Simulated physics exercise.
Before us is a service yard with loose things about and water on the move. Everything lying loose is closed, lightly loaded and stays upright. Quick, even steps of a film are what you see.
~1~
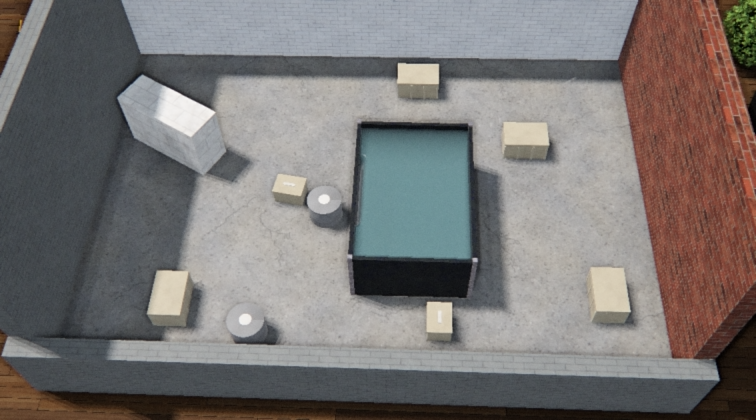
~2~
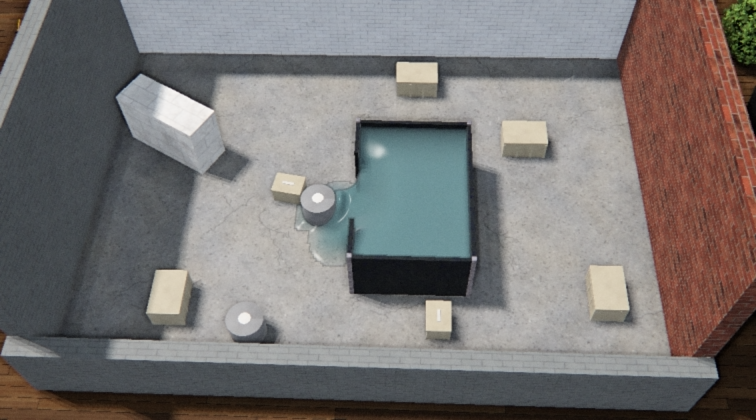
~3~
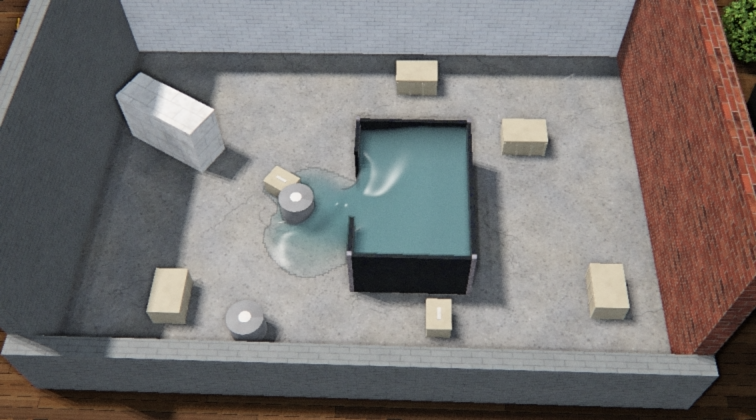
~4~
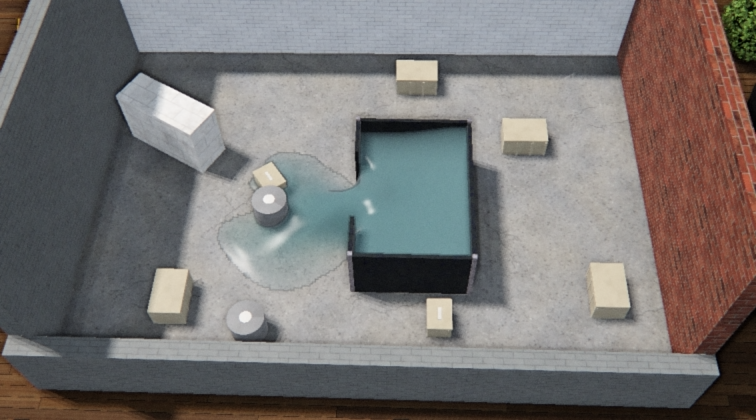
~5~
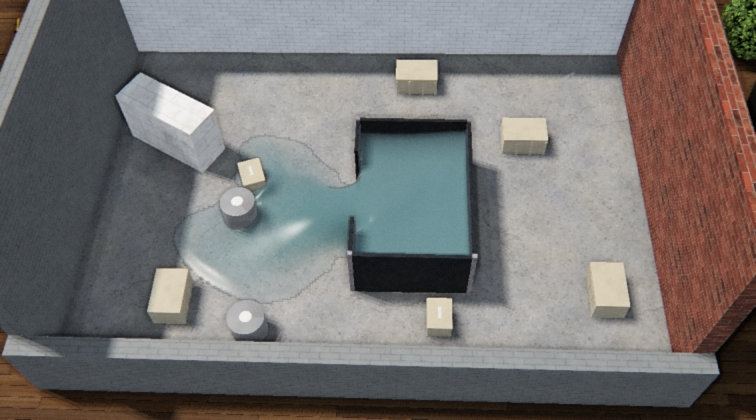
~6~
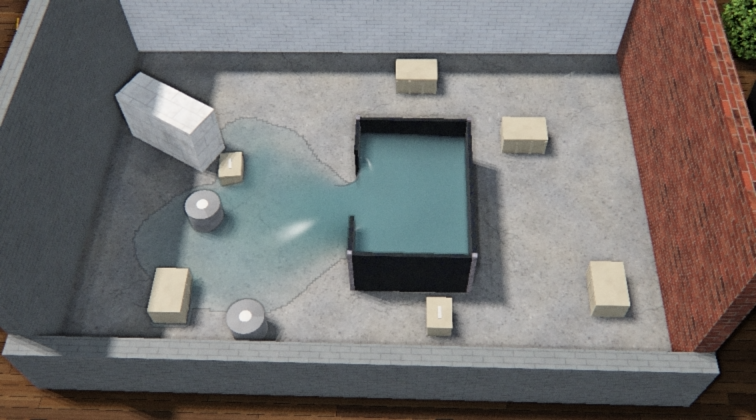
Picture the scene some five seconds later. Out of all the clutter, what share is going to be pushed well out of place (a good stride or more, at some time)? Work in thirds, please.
It lands in the middle band.
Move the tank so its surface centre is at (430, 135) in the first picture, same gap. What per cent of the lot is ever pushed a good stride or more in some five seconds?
I'd estimate around 40 percent.
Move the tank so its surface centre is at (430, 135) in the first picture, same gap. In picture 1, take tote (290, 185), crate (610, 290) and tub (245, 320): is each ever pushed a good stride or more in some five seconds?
First displaced far, then never went far, then displaced far.
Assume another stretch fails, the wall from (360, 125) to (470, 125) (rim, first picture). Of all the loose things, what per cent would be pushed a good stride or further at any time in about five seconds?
I'd put it at about 10 percent.
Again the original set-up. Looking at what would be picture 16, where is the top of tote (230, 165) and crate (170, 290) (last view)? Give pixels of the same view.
Roughly (108, 170), then (79, 309).
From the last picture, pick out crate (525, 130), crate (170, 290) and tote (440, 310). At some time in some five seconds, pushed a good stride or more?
Here's how it goes one after another: Remained close, traveled a good way and remained close.
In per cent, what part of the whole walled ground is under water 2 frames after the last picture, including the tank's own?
Estimate: Near 35 %.
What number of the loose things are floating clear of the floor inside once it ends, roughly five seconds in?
The count comes to 2.
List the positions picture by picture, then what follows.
In the first frame, a tub at (325, 200) rests on the ground; a tote at (290, 185) rests on the ground; 0 of 8 have shifted.
In the second frame, a tub at (318, 198) rests on the ground, close to its start; a tote at (289, 184) rests on the ground; 1 of 8 have shifted.
In the third frame, a tub at (296, 197), on the bottom, a stride from its start; a tote at (282, 179), on the bottom, close to its start; 2 of 8 have shifted.
In the fourth frame, a tub at (269, 199), on the bottom, a stride from its start; a tote at (269, 177), on the bottom, close to its start; 2 of 8 have shifted.
In the fifth frame, a tub at (237, 202), on the bottom, a stride from its start; a tote at (251, 172) rests on the ground, a stride from its start; 2 of 8 have shifted.
In the sixth frame, a tub at (202, 204) rests on the ground, far from its start; a tote at (230, 164), on the bottom, a stride from its start; 2 of 8 have shifted.
A moment on, 2 of 8 are well off their spots; 0 afloat.
Next, 3 of 8 are well off their spots; 3 afloat.
Later, 2 of 8 are well off their spots; 3 afloat.
In the end, 4 of 8 are well off their spots, and 4 have been at some point; 2 afloat.
